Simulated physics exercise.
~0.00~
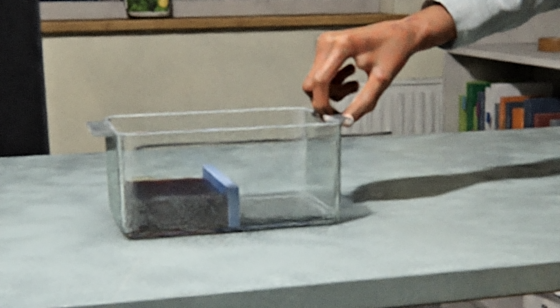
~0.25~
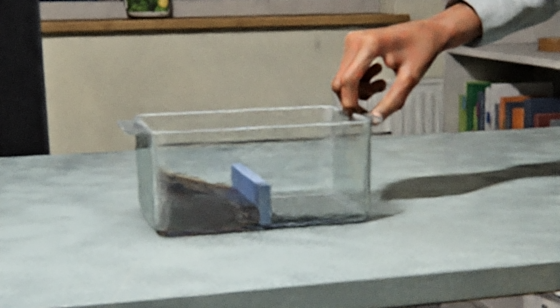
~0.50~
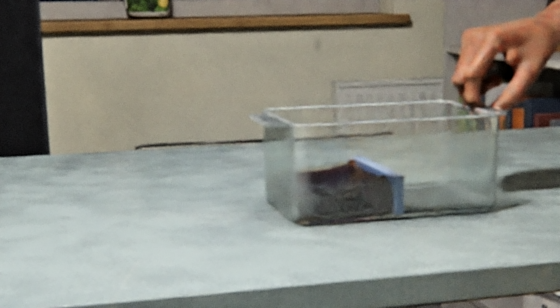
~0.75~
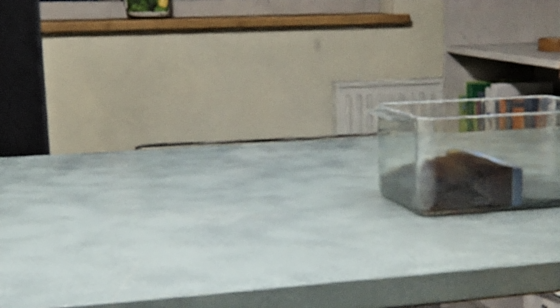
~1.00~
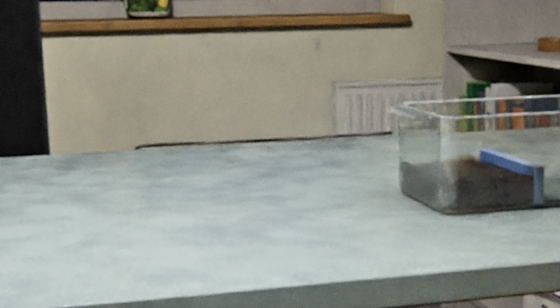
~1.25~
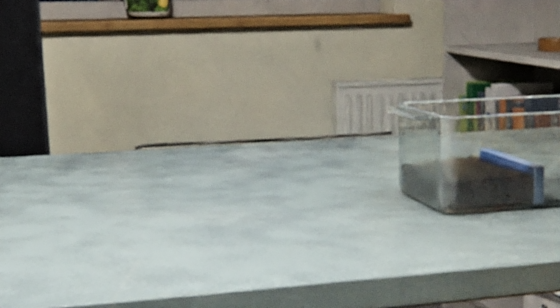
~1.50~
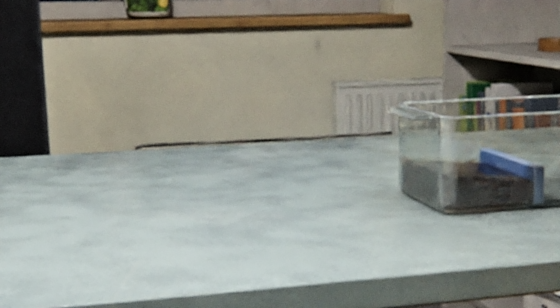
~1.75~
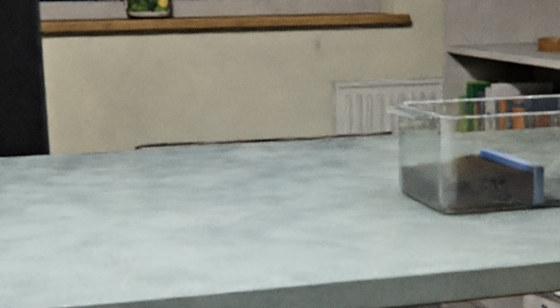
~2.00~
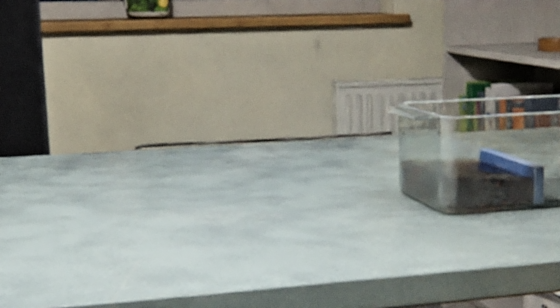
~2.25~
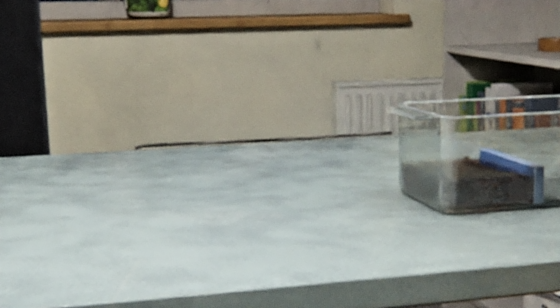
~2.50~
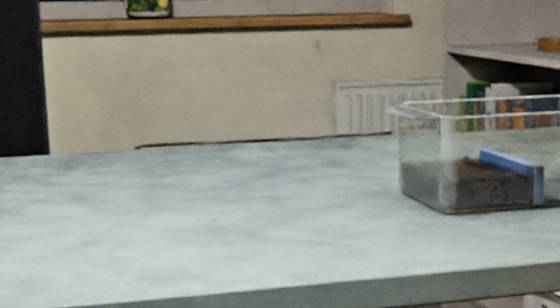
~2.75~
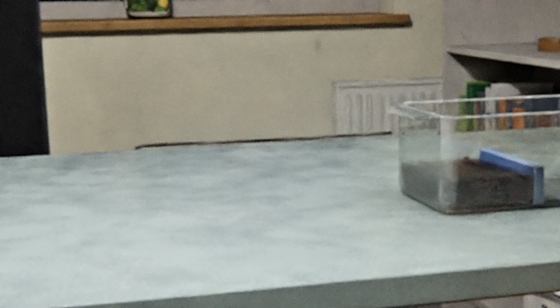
A hand pulls a clear tub of dark liquid, split by a low blue wall, rightward across the table, and it stops.
